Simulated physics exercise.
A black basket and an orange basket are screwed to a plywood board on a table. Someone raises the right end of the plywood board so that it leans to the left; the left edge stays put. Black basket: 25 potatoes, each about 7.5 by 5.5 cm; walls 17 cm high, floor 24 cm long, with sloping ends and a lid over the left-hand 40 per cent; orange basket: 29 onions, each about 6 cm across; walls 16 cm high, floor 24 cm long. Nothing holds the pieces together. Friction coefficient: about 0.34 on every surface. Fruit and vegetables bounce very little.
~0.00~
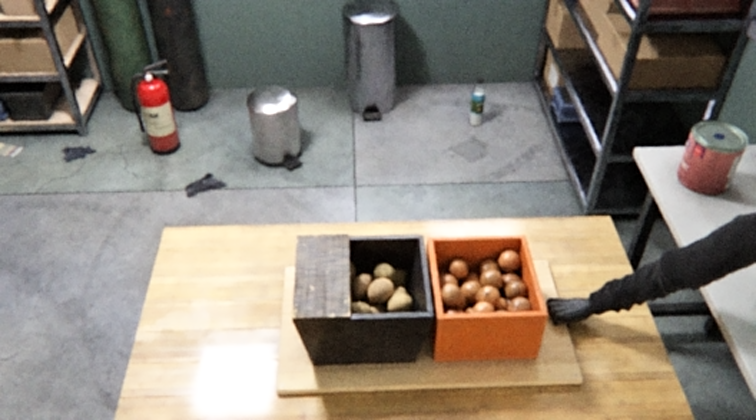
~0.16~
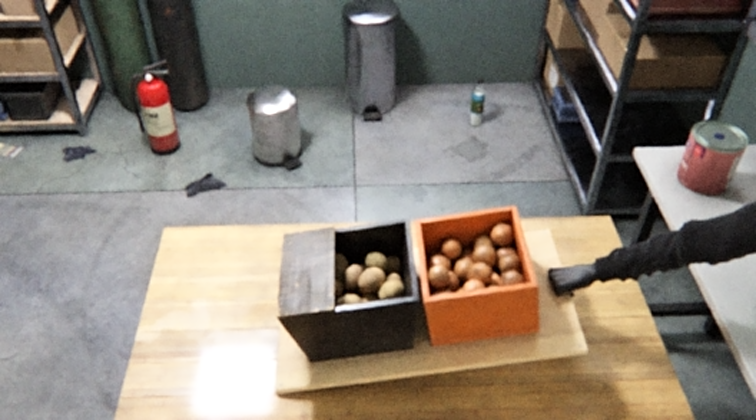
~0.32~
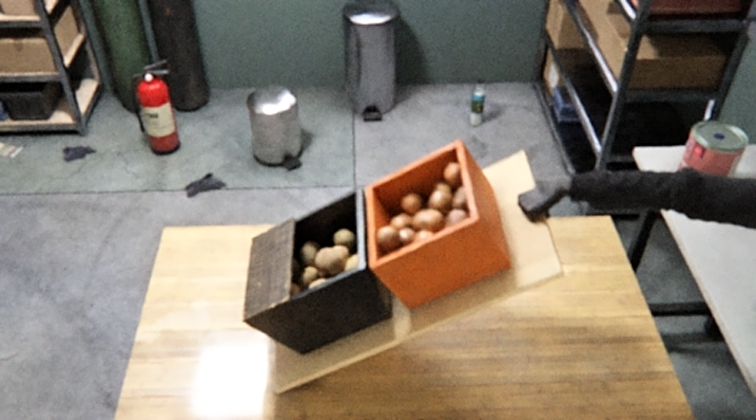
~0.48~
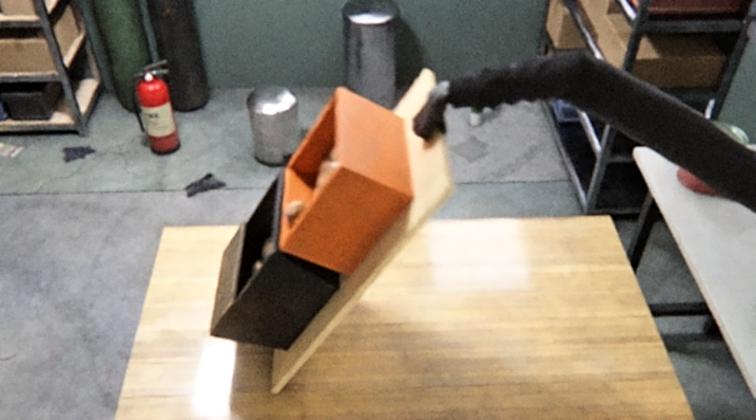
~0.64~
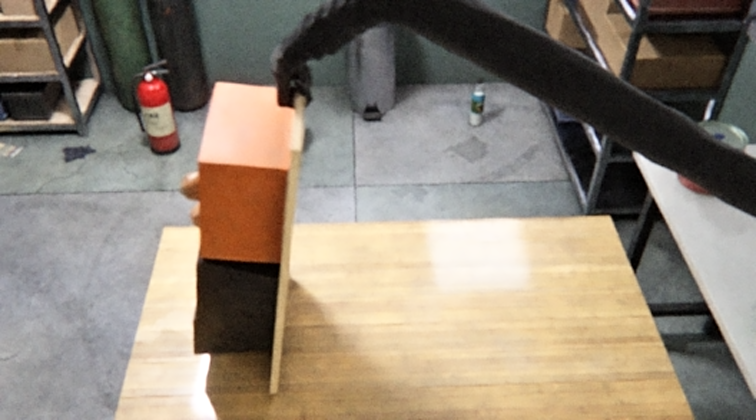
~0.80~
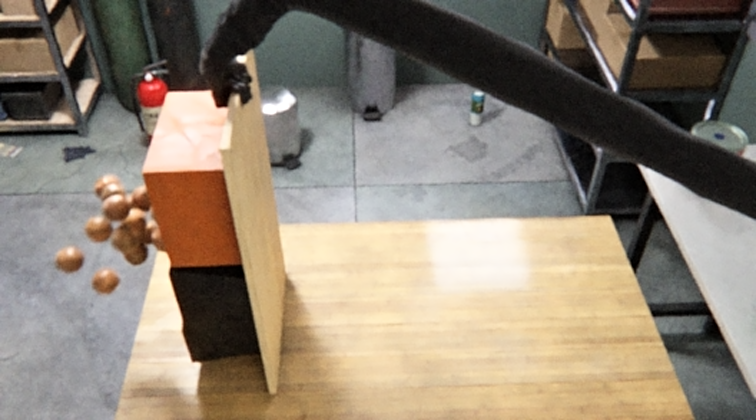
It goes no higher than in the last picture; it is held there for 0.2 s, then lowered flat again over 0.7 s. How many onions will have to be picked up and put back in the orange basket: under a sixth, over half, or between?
More than half of the onions leave the orange basket.
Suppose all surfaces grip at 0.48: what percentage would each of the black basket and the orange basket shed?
In that case black basket 10, orange basket 100 per cent.
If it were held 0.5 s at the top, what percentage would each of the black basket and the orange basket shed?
In that case black basket 0, orange basket 100 per cent.
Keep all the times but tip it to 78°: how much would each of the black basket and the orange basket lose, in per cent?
Then black basket 0, orange basket 70 per cent.
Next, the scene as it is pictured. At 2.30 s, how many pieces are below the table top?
Some 30 pieces.
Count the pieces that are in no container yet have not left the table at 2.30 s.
About 3.
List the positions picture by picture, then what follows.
In the first picture (each is followed by its nearest rim corner in this view), orange basket, (444, 316); black basket, (298, 318); 0° from level; none out.
Orange basket, (430, 299); black basket, (283, 317); 9° from level, in the second picture.
Orange basket, (375, 264); black basket, (248, 319); 32° from level, in the third picture.
Orange basket, (282, 244); black basket, (214, 332); 59° from level, in the fourth picture.
Orange basket, (200, 251); black basket, (198, 350); 82° from level, in the fifth picture.
Orange basket, (170, 261); black basket, (195, 358); 91° from level; 15 out, the lowest onion at (106, 282), in the sixth picture.
After 1.04 s, tilt 90°; black basket 24 in, 1 out and orange basket 4 in, 25 out.
After 1.34 s, tilt 47°; black basket 23 in, 2 out and orange basket 0 in, 29 out.
After 1.76 s, tilt 0°; black basket 23 in, 2 out and orange basket 0 in, 29 out.
When it is over (at 2.30 s), black basket 23 in, 2 out and orange basket 0 in, 29 out. Asked share, 29 of 29, 100 per cent.
